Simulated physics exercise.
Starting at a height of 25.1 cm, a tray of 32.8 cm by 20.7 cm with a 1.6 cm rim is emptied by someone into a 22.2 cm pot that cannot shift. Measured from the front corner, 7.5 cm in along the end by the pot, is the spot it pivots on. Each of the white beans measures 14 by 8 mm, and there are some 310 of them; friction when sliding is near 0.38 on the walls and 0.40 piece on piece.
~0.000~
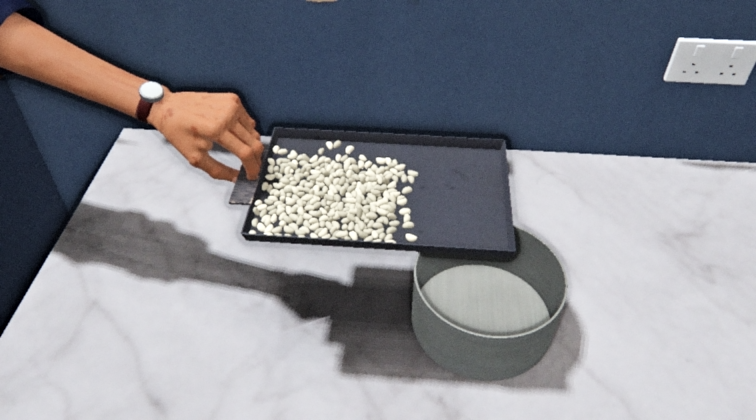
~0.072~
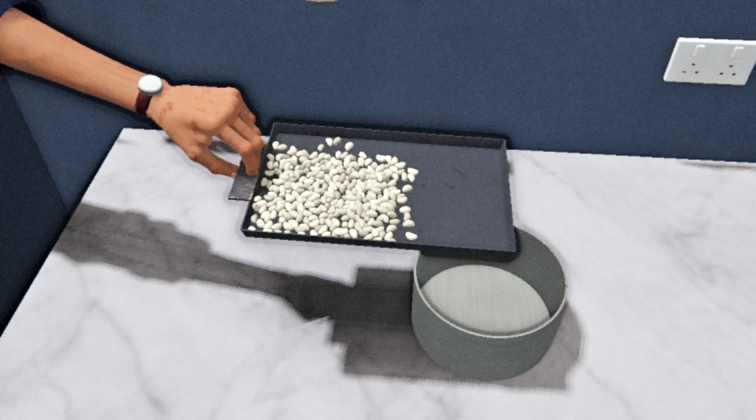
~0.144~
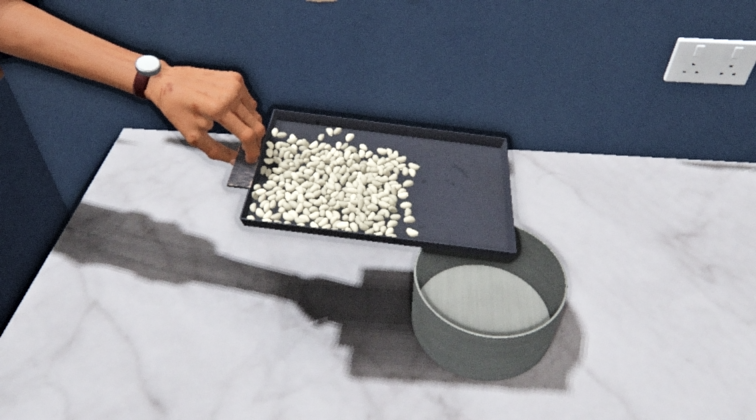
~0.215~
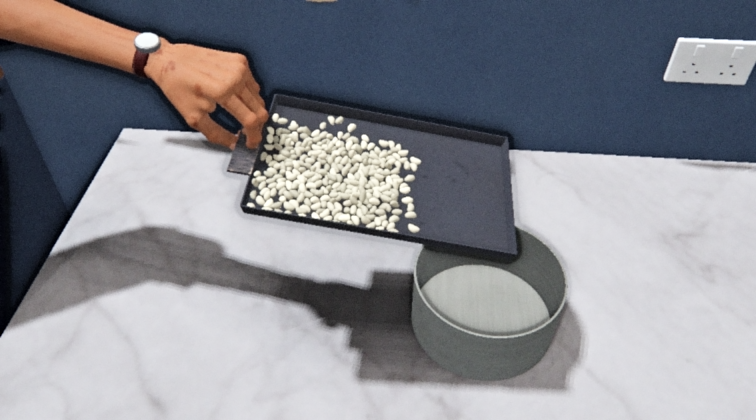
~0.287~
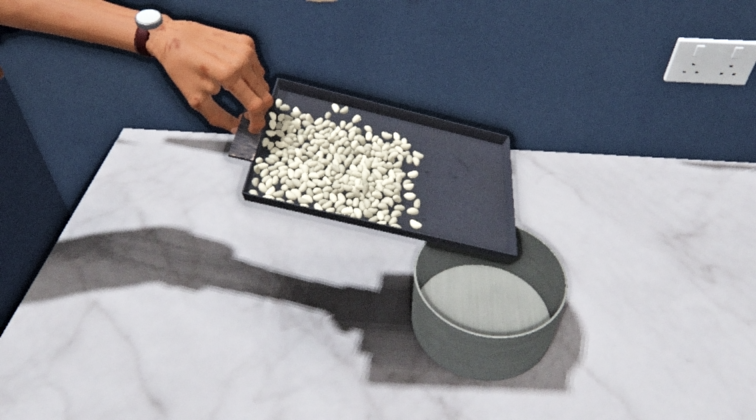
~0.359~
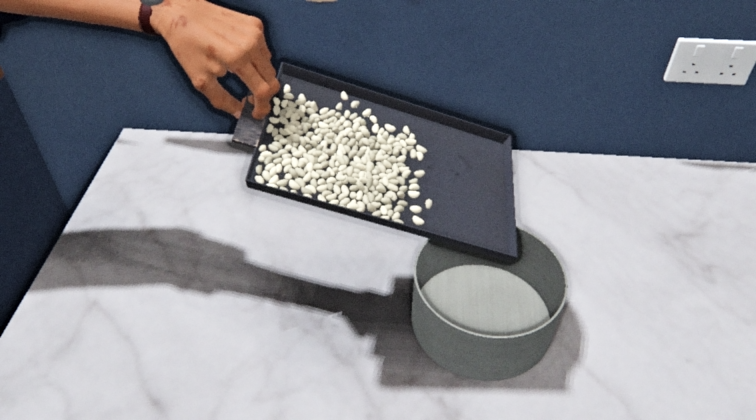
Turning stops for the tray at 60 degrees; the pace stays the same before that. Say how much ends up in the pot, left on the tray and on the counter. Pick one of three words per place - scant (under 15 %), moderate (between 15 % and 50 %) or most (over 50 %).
My call is pot: Moderate, tray: Moderate, counter: Moderate.
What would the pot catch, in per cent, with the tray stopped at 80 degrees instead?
I'd say close to 55 percent.
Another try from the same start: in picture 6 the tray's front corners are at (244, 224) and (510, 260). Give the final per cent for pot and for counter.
Split: Pot = 15, counter = 40.
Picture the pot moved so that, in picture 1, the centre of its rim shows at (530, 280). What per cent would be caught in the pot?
Close to 65 in a hundred.
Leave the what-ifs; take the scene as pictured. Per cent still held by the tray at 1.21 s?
About 25 per cent.
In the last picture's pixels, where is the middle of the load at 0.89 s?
The load's centre is near (505, 217) at that time.
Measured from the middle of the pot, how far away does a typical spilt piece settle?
About 28 cm.
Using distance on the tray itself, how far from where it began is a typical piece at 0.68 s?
Displacement on the tray: Roughly 6 cm.
After 0.68 s, tilt 40 degrees; the tray holds 100 %, the pot 0 %.
After 0.89 s, tilt 53 degrees; the tray holds 85 %, the pot 0 %.
Then, at 1.21 s, tilt 60 degrees; the tray holds 25 %, the pot 35 %.
In the end, at 2.5 s, pot 40 %, tray 25 %, counter 40 %.
